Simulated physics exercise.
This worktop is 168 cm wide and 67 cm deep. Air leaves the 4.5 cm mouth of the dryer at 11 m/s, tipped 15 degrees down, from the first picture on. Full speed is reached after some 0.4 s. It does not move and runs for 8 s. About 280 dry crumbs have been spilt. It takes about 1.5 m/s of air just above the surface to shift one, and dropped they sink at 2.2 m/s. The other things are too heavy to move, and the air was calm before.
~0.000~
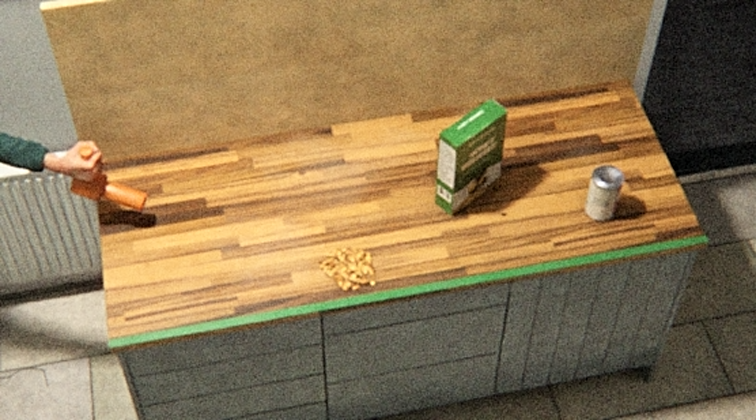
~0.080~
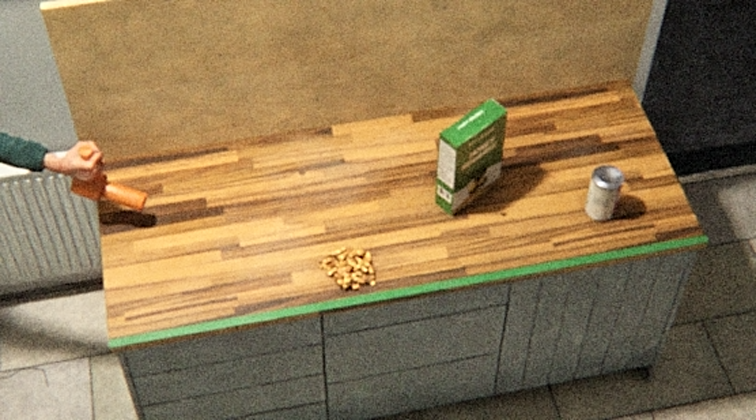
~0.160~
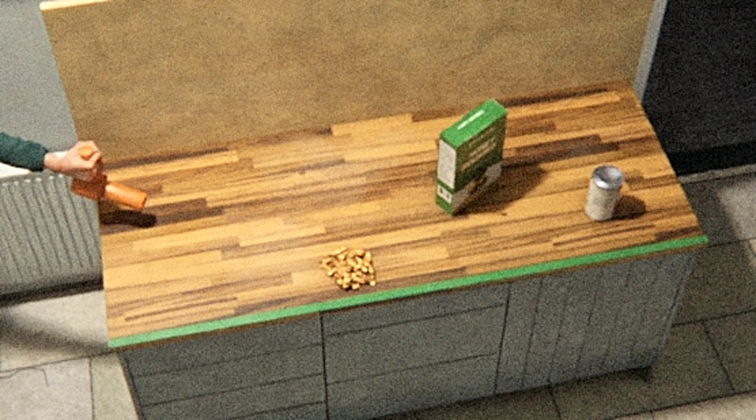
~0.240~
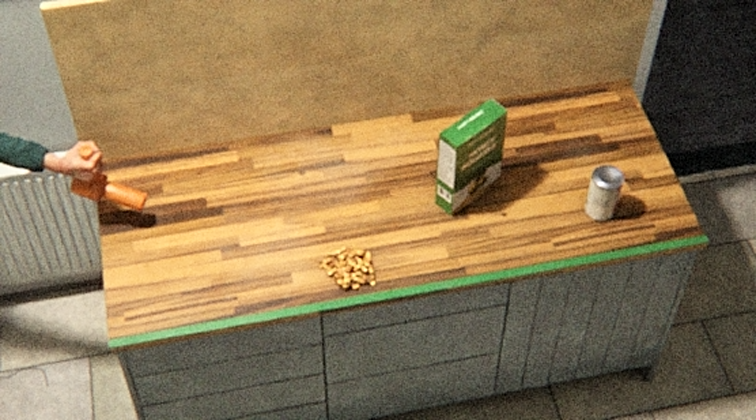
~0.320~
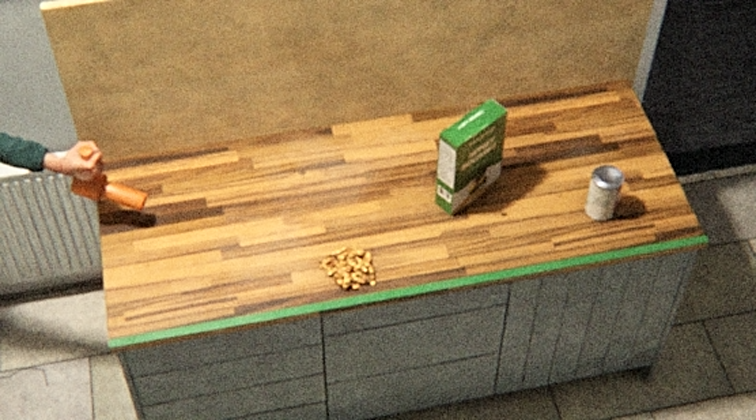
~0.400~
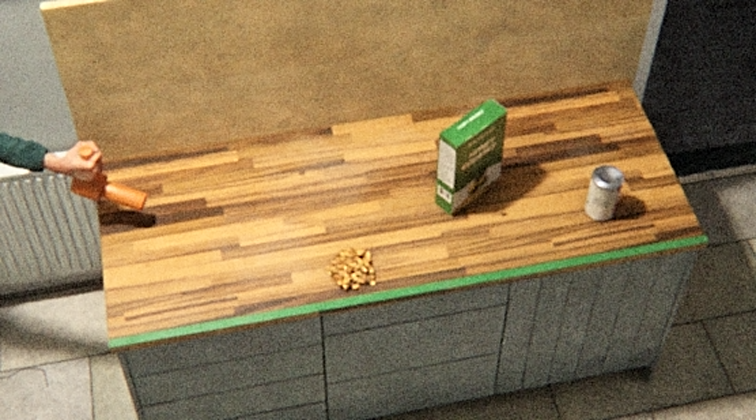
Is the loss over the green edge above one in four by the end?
As for a quarter going over the green edge: Yes.
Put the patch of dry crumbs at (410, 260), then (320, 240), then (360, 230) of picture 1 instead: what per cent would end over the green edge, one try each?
In turn about 100 %, 70 %, 40 %.
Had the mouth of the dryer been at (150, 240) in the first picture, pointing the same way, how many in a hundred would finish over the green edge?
It would be near 80 %.
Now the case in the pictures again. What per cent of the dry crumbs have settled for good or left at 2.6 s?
About 100 %.
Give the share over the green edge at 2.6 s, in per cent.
About 100 %.
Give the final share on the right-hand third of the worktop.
About 0 %.
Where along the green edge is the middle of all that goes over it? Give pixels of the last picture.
Near (438, 290).
After 1.6 s, 0 % are on the move or not yet settled, 100 % are over the green edge.
After 2.6 s, 0 % are on the move or not yet settled, 100 % are over the green edge.
After 4.4 s, 0 % are on the move or not yet settled, 100 % are over the green edge.
After 8.0 s, at the end, 100 % are over the green edge.
